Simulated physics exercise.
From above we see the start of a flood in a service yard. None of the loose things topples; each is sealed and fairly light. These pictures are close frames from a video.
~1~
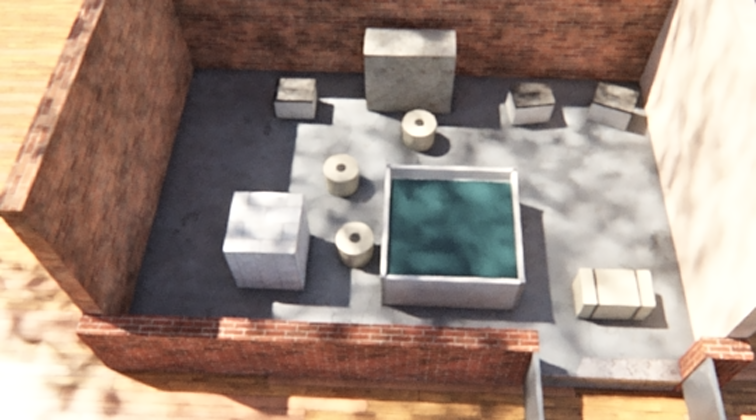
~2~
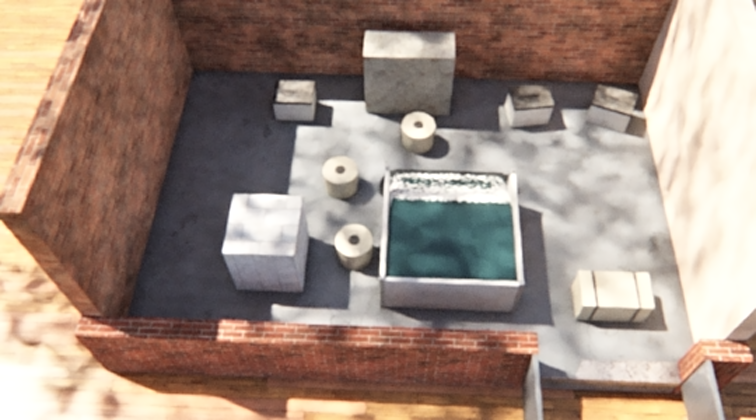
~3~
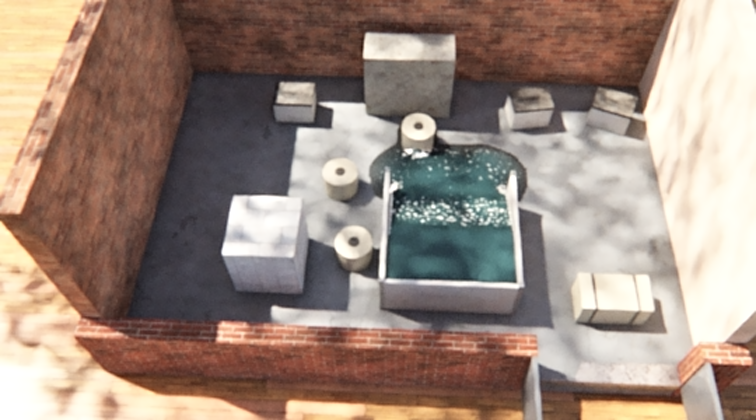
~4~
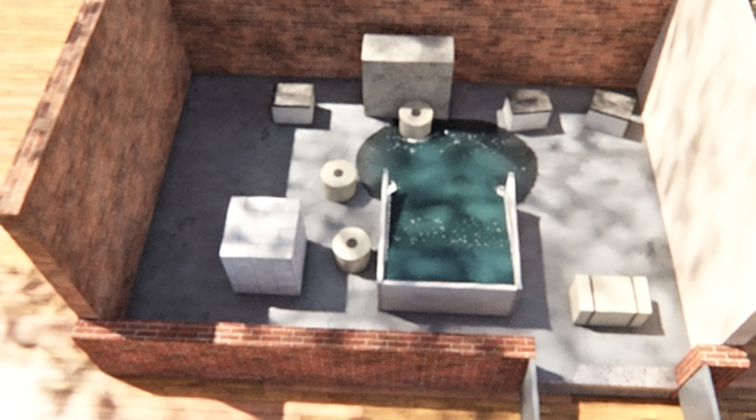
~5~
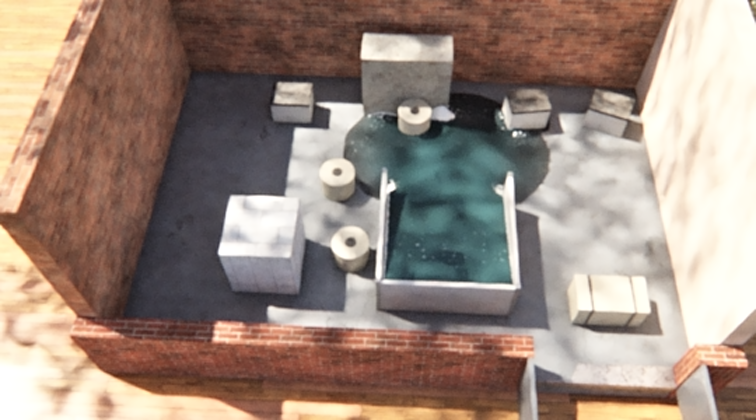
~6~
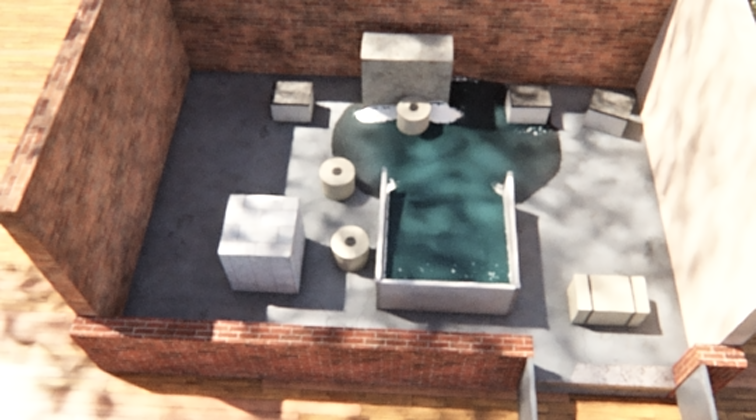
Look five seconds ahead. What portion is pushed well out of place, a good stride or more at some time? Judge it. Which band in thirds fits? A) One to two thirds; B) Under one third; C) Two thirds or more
The answer is C.
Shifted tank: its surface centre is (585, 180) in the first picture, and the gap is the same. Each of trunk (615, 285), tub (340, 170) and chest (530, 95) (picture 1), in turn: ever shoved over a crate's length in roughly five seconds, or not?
Well, the first one didn't get far, the second got driven a long way, and the third got driven a long way.
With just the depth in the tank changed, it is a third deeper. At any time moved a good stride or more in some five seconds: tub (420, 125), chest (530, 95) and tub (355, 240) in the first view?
Taking each in turn, the answer is did it, did it, came up short.
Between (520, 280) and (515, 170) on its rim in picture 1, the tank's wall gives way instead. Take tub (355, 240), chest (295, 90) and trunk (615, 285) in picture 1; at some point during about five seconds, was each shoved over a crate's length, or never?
The first: Fell short; the second: Fell short; the third: Went past that.
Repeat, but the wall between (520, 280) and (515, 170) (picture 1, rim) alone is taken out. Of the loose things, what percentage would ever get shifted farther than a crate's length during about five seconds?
I'd put it at about 40 percent.
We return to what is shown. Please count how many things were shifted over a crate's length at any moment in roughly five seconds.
The count is 5.
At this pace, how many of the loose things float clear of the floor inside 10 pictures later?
Well, I'd say 2.
A moment on, 0 of 7 are well off their spots; 1 afloat.
Next, 3 of 7 are well off their spots; 2 afloat.
Later, 4 of 7 are well off their spots; 2 afloat.
In the end, 5 of 7 are well off their spots, and 5 have been at some point; 3 afloat.
